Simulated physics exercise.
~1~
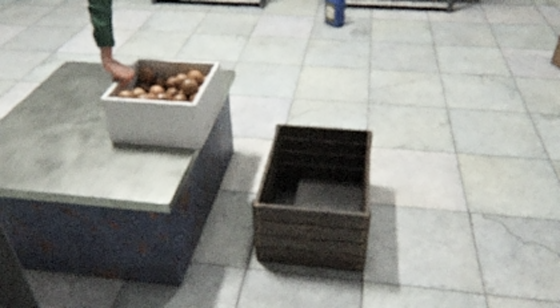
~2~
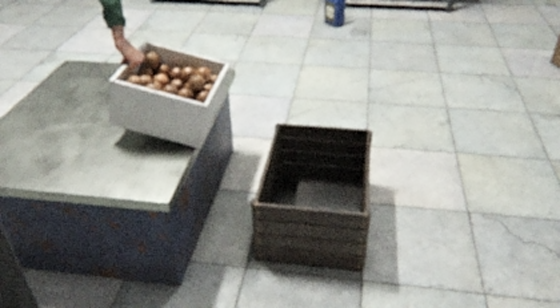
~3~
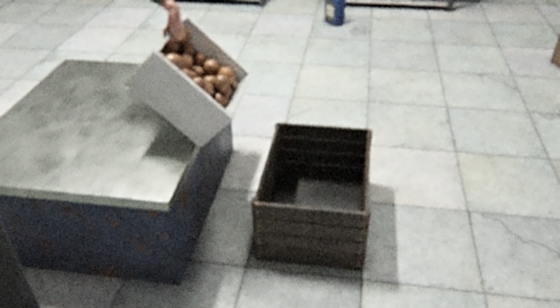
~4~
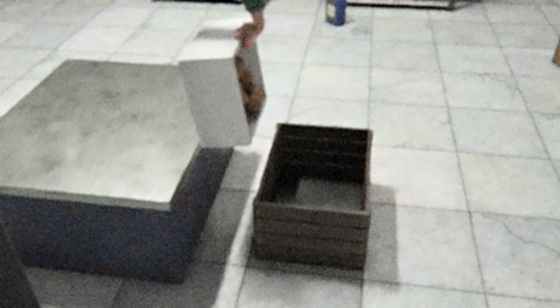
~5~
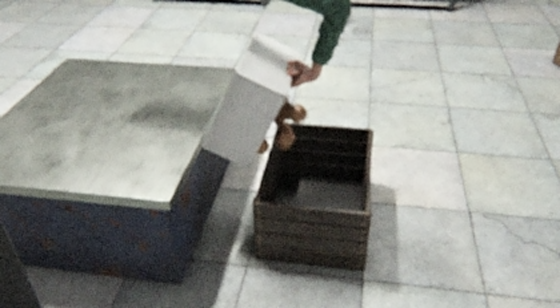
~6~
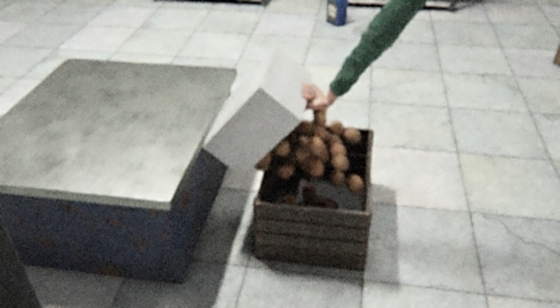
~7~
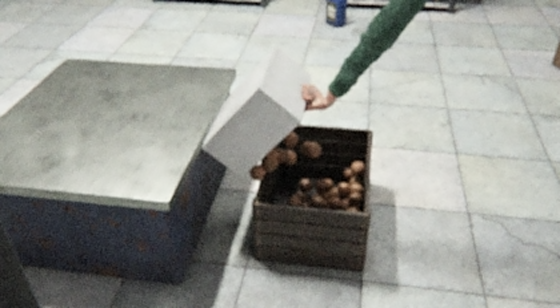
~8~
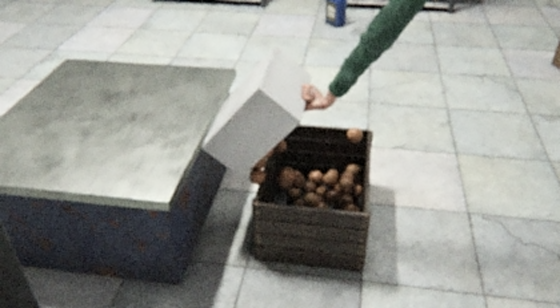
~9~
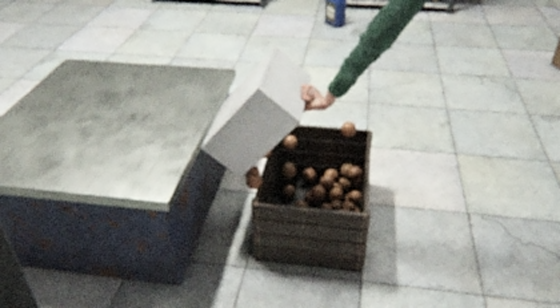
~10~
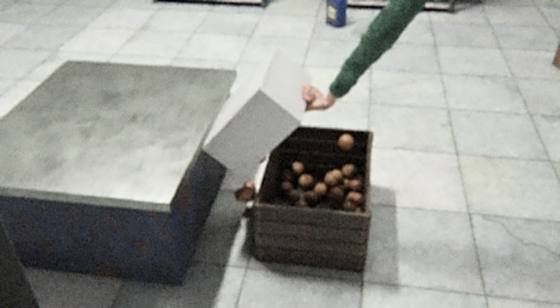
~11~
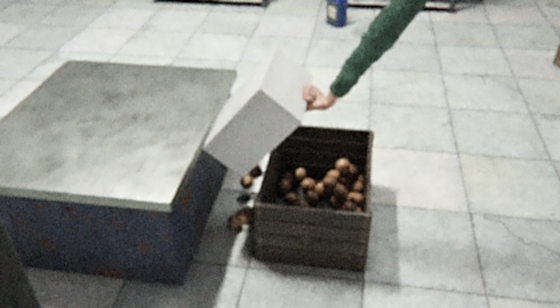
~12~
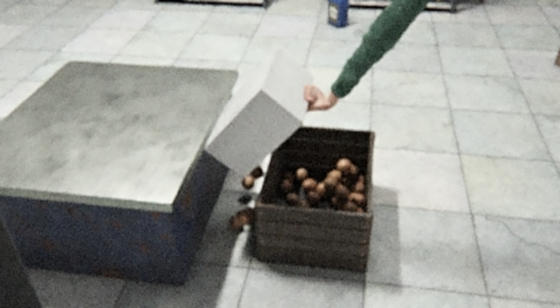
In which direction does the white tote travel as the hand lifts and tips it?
The white tote travels to the right, from the top of the bench towards the dark tote on the floor.
